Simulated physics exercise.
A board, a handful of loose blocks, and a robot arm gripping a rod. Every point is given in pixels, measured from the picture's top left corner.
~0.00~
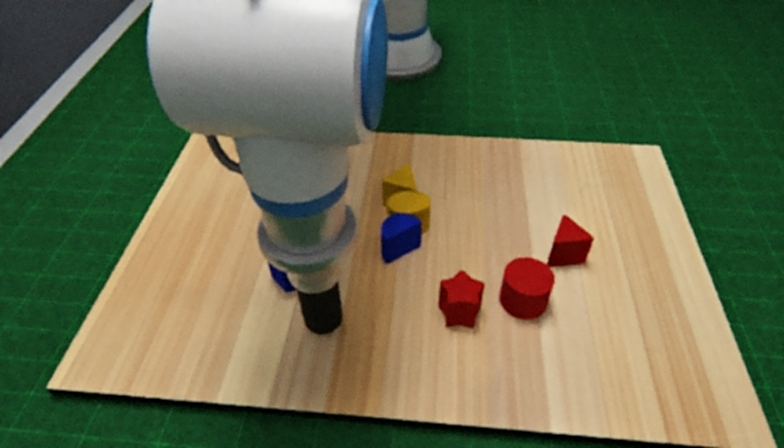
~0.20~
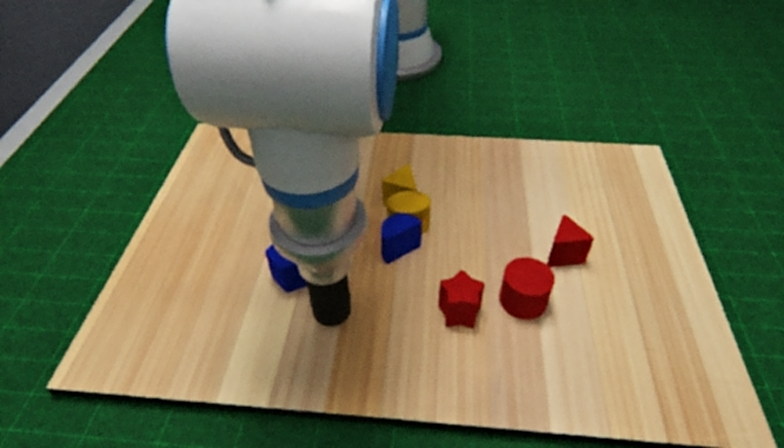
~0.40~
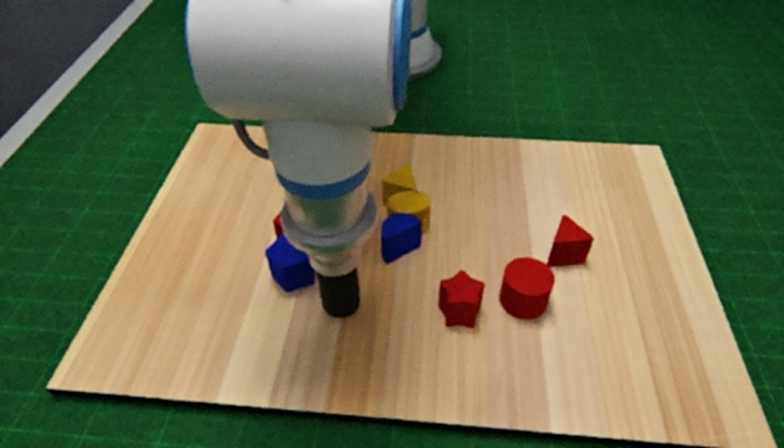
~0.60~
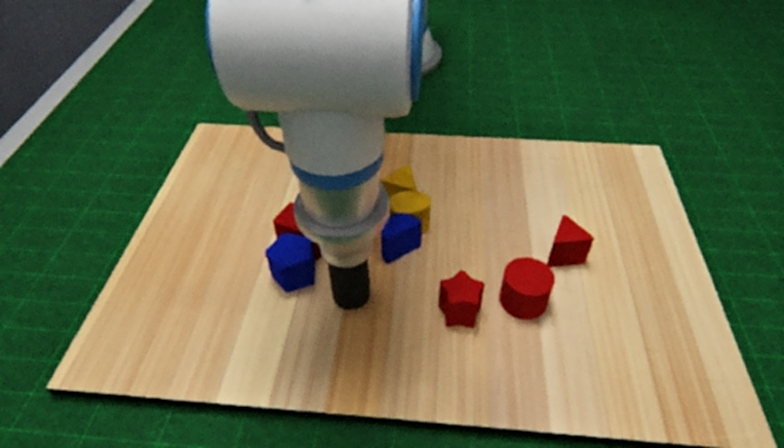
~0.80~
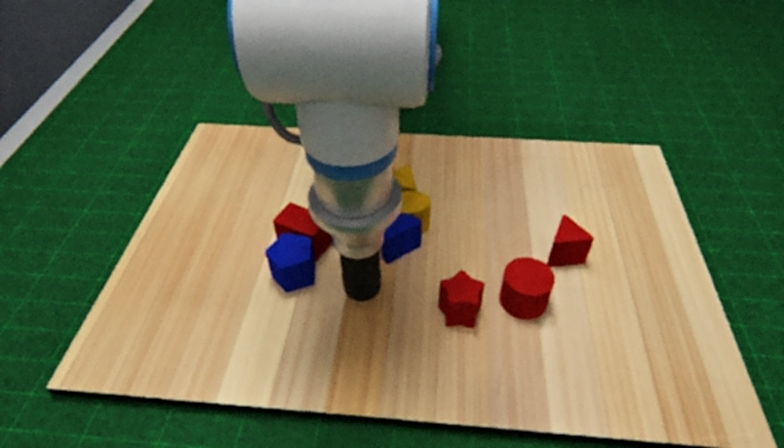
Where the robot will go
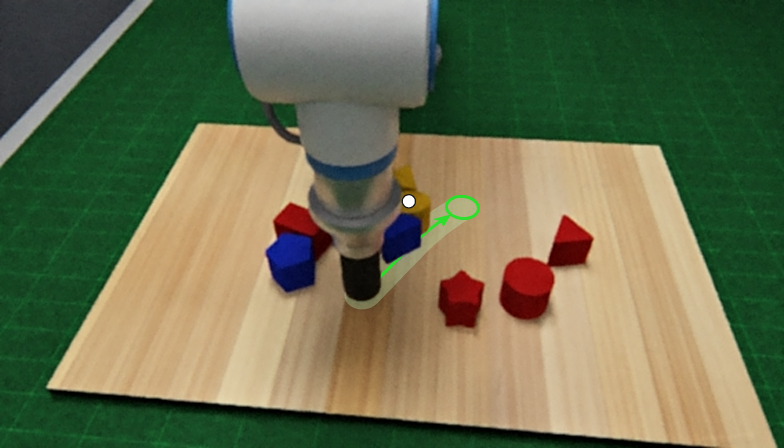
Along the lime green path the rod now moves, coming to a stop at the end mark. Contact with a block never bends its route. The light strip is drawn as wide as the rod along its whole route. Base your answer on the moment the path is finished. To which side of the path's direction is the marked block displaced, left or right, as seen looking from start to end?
It moves off to the left.
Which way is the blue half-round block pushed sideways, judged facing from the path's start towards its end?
Displaced right.
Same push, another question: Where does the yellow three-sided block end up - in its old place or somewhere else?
That block is shifted.
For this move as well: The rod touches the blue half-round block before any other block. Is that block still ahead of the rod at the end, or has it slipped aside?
Final position: Ahead.
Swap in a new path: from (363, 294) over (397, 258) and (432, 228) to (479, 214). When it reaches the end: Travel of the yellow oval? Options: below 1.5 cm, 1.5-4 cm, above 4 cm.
Over 4 cm.
Path on the board, from (363, 294) over (412, 245) to (462, 207); the dot is on the yellow oval.
On the path given first. One third of the way, rod (397, 253); blue half-round block (415, 209); yellow three-sided block (406, 172), turned 40° anticlockwise; yellow oval (424, 188).
Two thirds of the way, rod (429, 224); blue half-round block (455, 196), turned 75° clockwise; yellow three-sided block (408, 169), turned 70° anticlockwise; yellow oval (440, 174), turned 55° anticlockwise.
At the end, rod (463, 200); blue pentagon in place; blue half-round block (493, 182), turned 135° clockwise; yellow three-sided block (407, 169), turned 75° anticlockwise; yellow oval (446, 160), turned 110° anticlockwise.
